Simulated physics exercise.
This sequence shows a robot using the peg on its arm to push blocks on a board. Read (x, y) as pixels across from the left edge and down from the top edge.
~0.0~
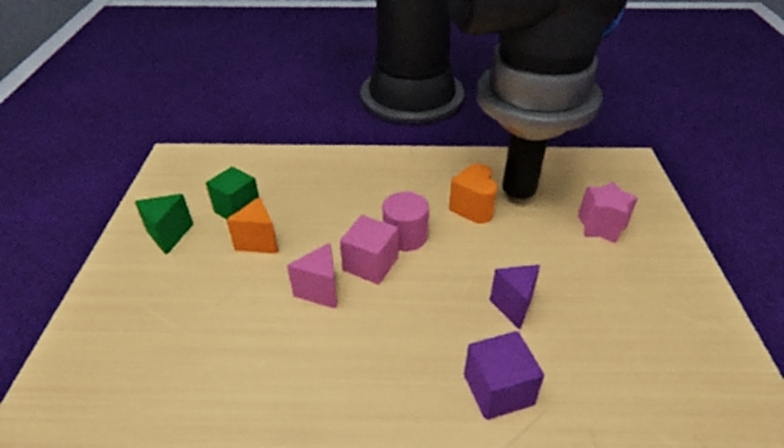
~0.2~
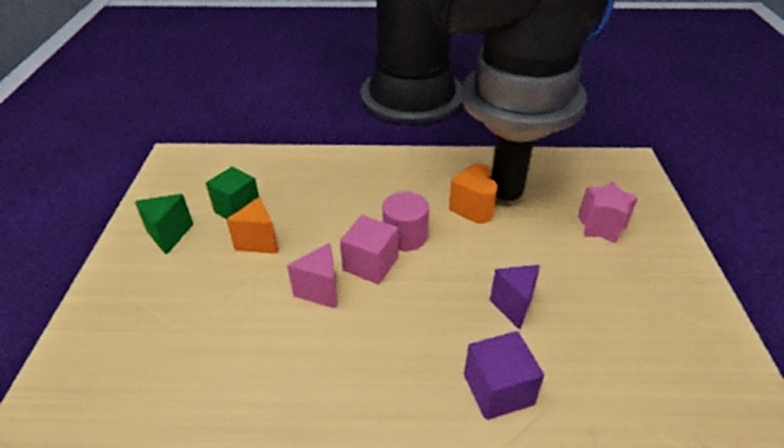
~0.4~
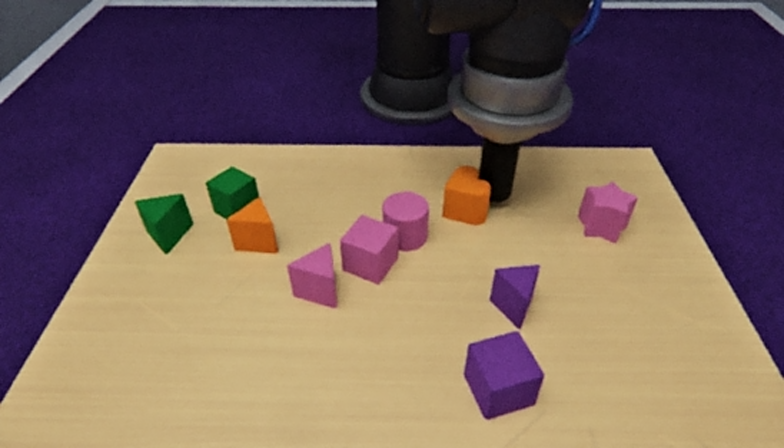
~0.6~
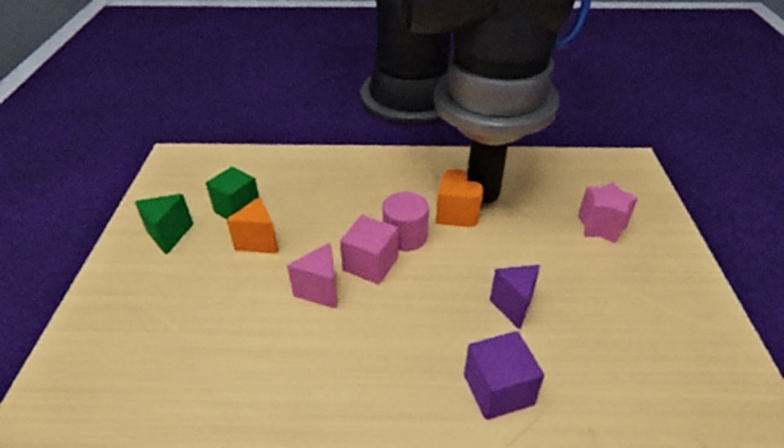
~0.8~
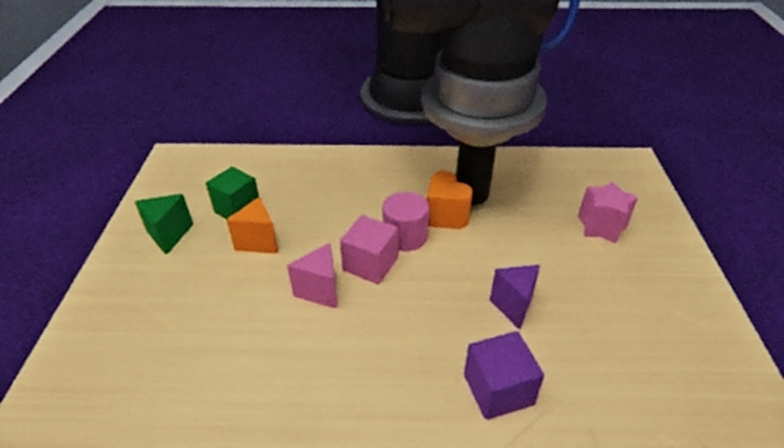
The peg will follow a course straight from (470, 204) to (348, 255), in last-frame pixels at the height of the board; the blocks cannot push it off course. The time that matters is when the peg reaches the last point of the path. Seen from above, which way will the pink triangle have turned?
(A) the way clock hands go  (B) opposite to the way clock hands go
Correct choice: B.
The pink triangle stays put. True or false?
Answer: False.
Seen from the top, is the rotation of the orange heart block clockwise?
Yes
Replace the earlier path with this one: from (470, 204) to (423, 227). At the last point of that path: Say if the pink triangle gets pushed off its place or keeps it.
At the end, its place is different.
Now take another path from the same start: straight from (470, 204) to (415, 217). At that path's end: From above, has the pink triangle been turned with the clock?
In short: No.
The first path, step by step. One third of the way, peg (432, 211); pink triangle (303, 269), turned 30° anticlockwise; pink square (339, 254), turned 25° clockwise; pink circular block (370, 226); orange heart block (405, 202).
Two thirds of the way, peg (391, 228); pink triangle (276, 298), turned 35° anticlockwise; pink square (312, 278), turned 15° clockwise; pink circular block (330, 238); orange heart block (356, 212), turned 20° clockwise.
At the end, peg (347, 246); pink triangle (273, 304), turned 40° anticlockwise; pink square (308, 283); pink circular block (294, 244); orange heart block (317, 210), turned 70° clockwise.
